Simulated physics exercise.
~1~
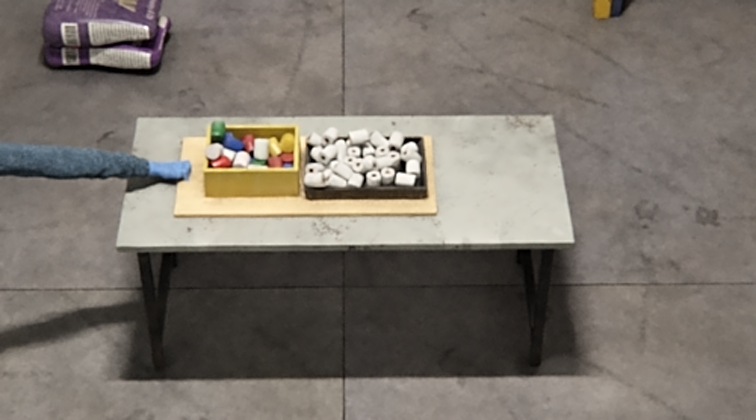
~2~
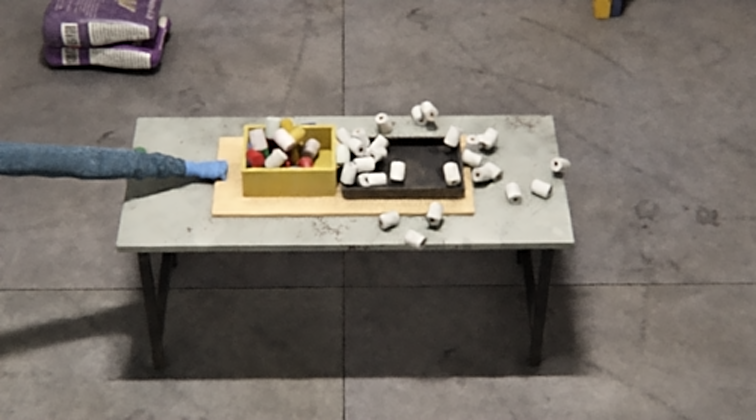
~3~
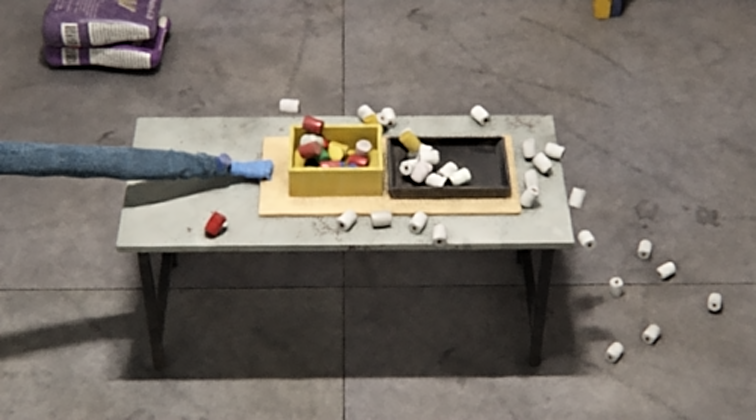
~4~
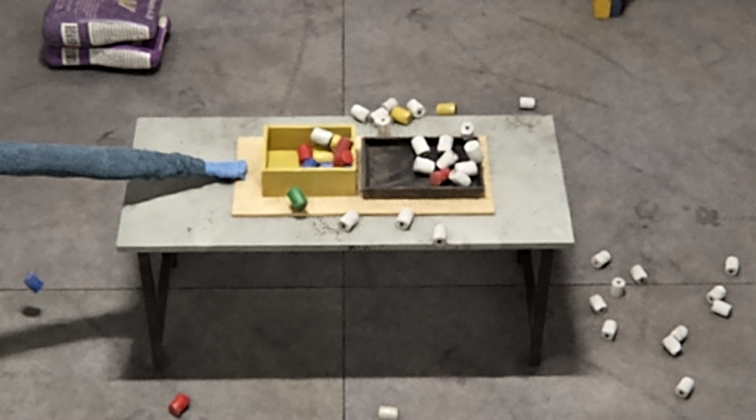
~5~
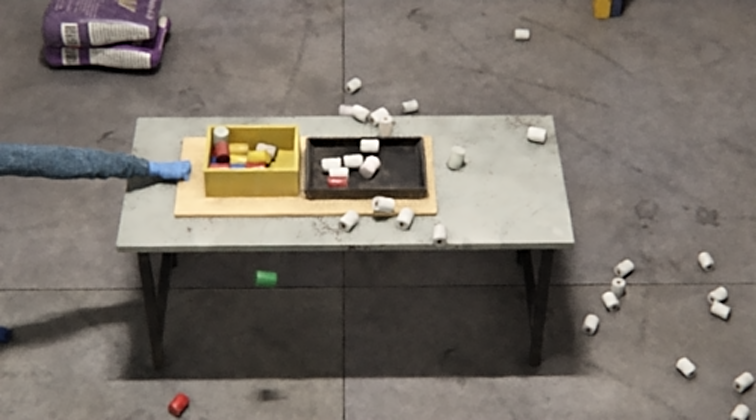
In this clip, a gloved hand slides a board carrying a yellow tub of colourful jars and a black tub of white rolls right and back left across a table, scattering many pieces over tabletop and floor, leaving both tubs partly emptied.
